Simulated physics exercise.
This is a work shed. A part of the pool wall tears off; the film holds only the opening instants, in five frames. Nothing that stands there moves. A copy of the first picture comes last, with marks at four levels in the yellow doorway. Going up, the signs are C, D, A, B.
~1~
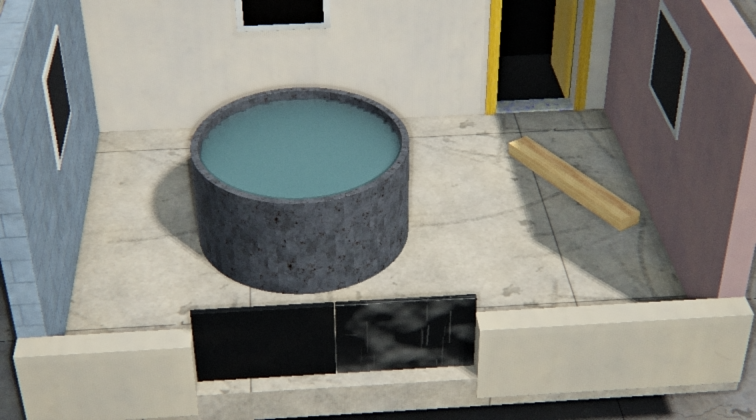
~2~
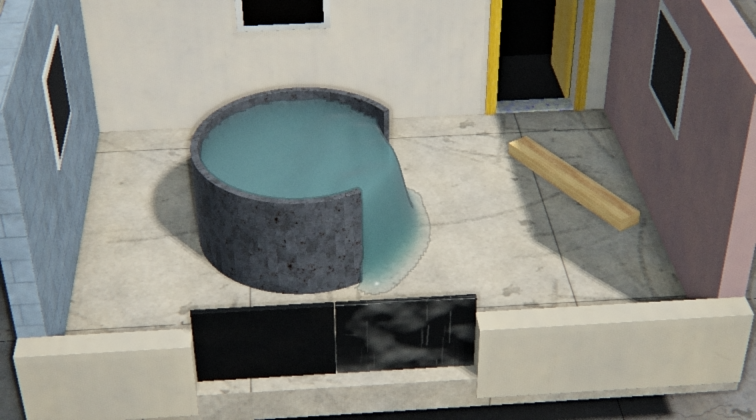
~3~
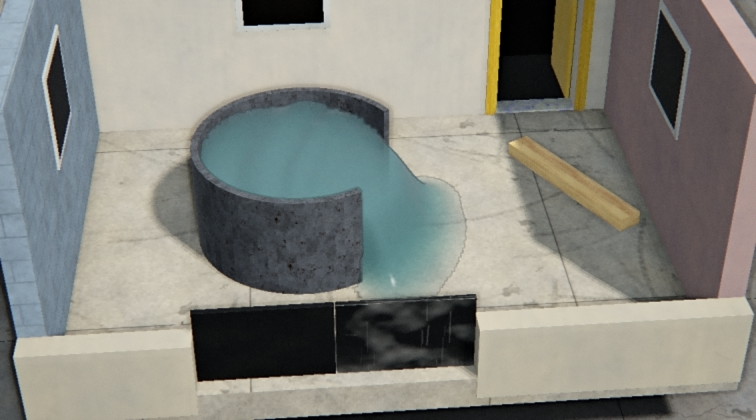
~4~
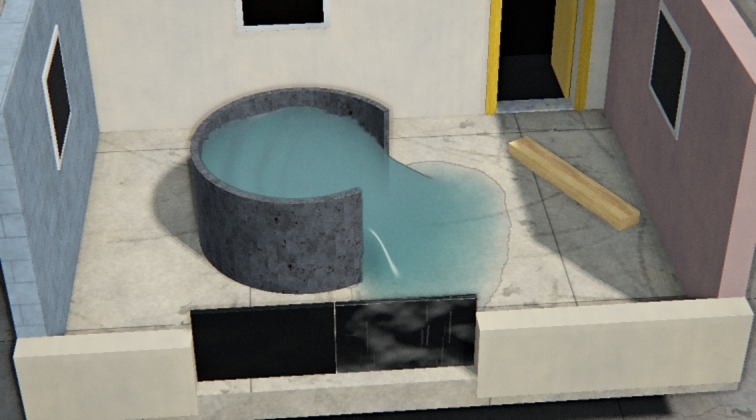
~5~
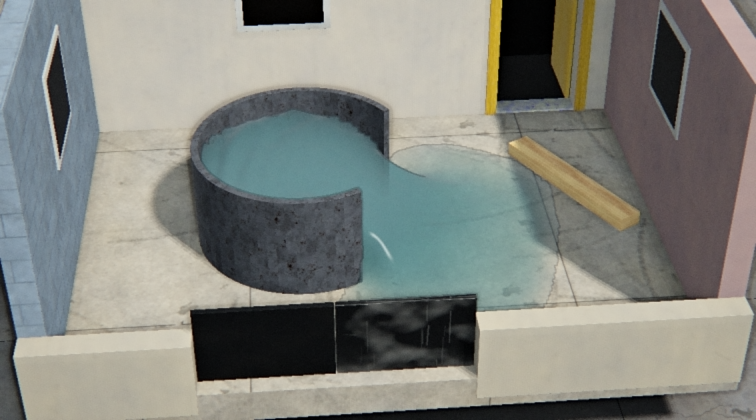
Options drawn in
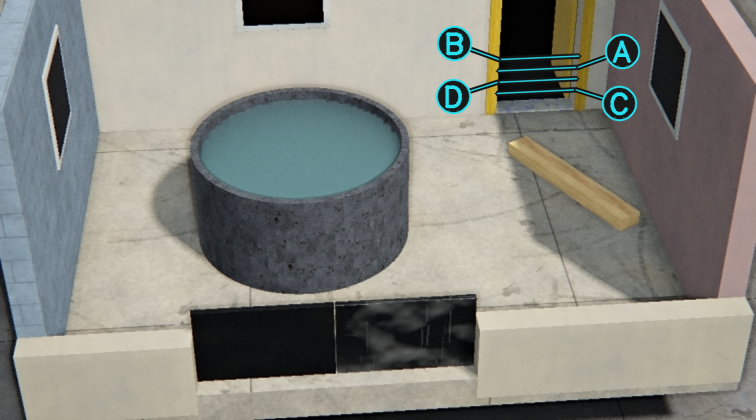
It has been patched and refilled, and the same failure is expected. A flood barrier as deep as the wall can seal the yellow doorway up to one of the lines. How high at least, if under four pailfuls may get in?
It is C.
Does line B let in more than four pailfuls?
No.
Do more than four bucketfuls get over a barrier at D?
No, that is safe.
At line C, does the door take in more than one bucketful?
No, less.
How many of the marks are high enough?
All of them.
On the marked copy, A at (538, 69); B at (539, 57); C at (536, 91); D at (537, 80); from the bottom up C, D, A, B.
If A is chosen, nothing gets over.
If B is chosen, nothing gets over.
If C is chosen, a splash gets over, under a bucket.
If D is chosen, nothing gets over.
